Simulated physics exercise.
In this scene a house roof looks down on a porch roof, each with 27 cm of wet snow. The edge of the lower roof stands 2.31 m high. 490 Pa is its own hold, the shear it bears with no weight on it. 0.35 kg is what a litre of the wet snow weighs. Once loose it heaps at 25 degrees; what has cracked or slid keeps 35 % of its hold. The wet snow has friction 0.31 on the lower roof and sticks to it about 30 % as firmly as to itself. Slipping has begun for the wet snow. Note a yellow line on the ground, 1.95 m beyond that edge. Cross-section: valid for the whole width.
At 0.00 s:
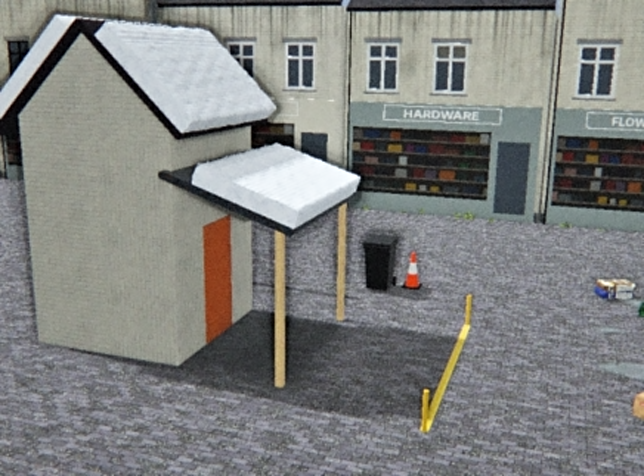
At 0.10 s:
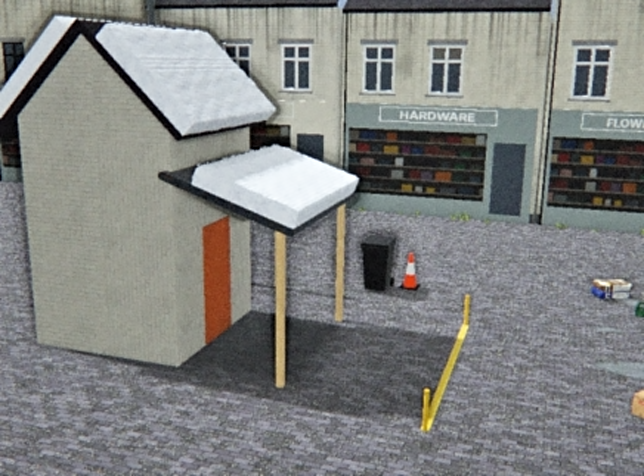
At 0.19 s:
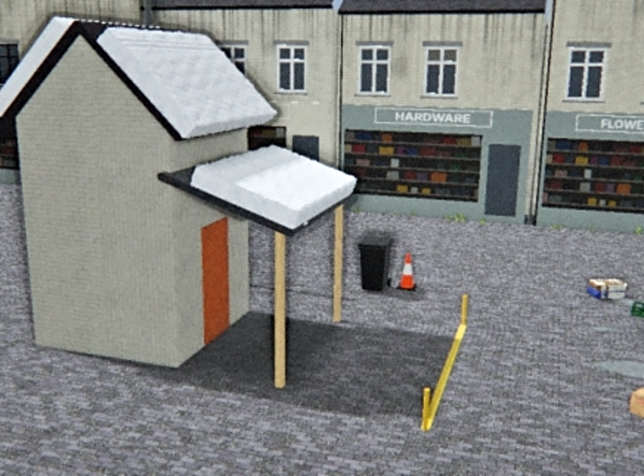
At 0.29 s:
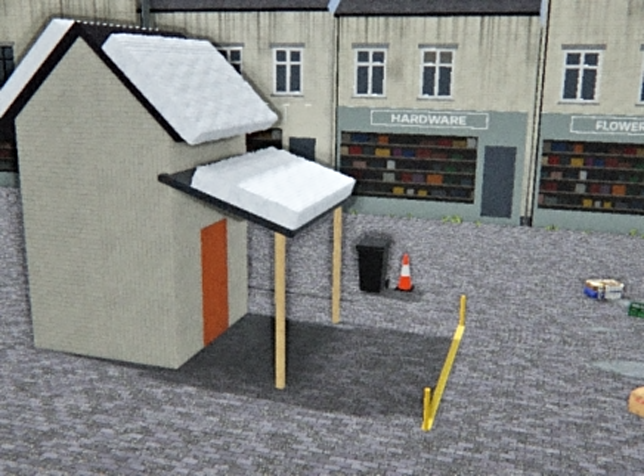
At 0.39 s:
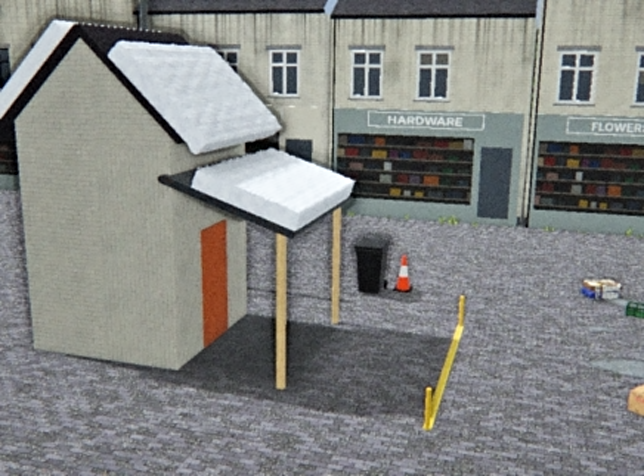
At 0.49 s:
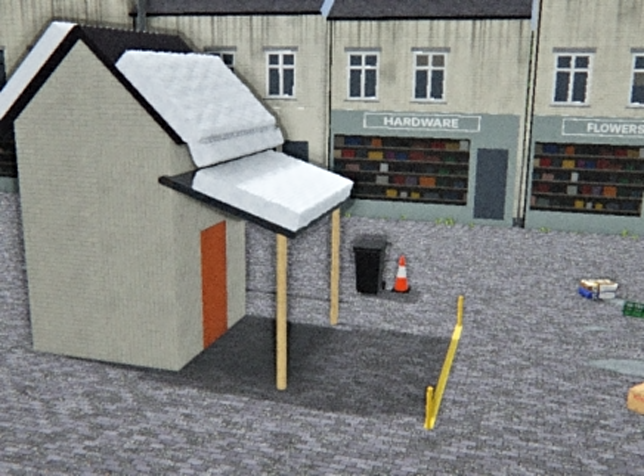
Snow on the house roof slides slowly down toward the snowy porch roof, cracking near its edge.
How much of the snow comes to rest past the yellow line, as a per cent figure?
Roughly 15 per cent.
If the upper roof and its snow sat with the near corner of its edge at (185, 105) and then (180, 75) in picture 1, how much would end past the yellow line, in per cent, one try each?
Try 1: Near 30 %; try 2: Near 30 %.
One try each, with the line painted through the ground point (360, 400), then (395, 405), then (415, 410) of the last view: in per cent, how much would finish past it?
Roughly 50 %, then 35 %, then 25 %.
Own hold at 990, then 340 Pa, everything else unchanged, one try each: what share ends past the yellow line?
0 in a hundred, followed by 25 in a hundred.
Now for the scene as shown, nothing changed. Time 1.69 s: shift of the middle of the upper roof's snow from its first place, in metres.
About 2.6 m.
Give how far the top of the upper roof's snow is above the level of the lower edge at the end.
0.7 m, give or take.
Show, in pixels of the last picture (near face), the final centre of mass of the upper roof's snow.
Near face, approx. (353, 363).
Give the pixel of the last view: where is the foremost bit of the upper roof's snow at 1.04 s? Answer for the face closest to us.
Position: Approx. (276, 194).
After 1.04 s, none is below the lower edge and 0 % is past the line.
After 1.69 s, 29 % is below the lower edge and 0 % is past the line.
After 2.35 s, 71 % is below the lower edge and 11 % is past the line.
After 3.00 s, 77 % is below the lower edge and 15 % is past the line.
After 4.60 s, at the end, 86 % is below the lower edge and 15 % is past the line.
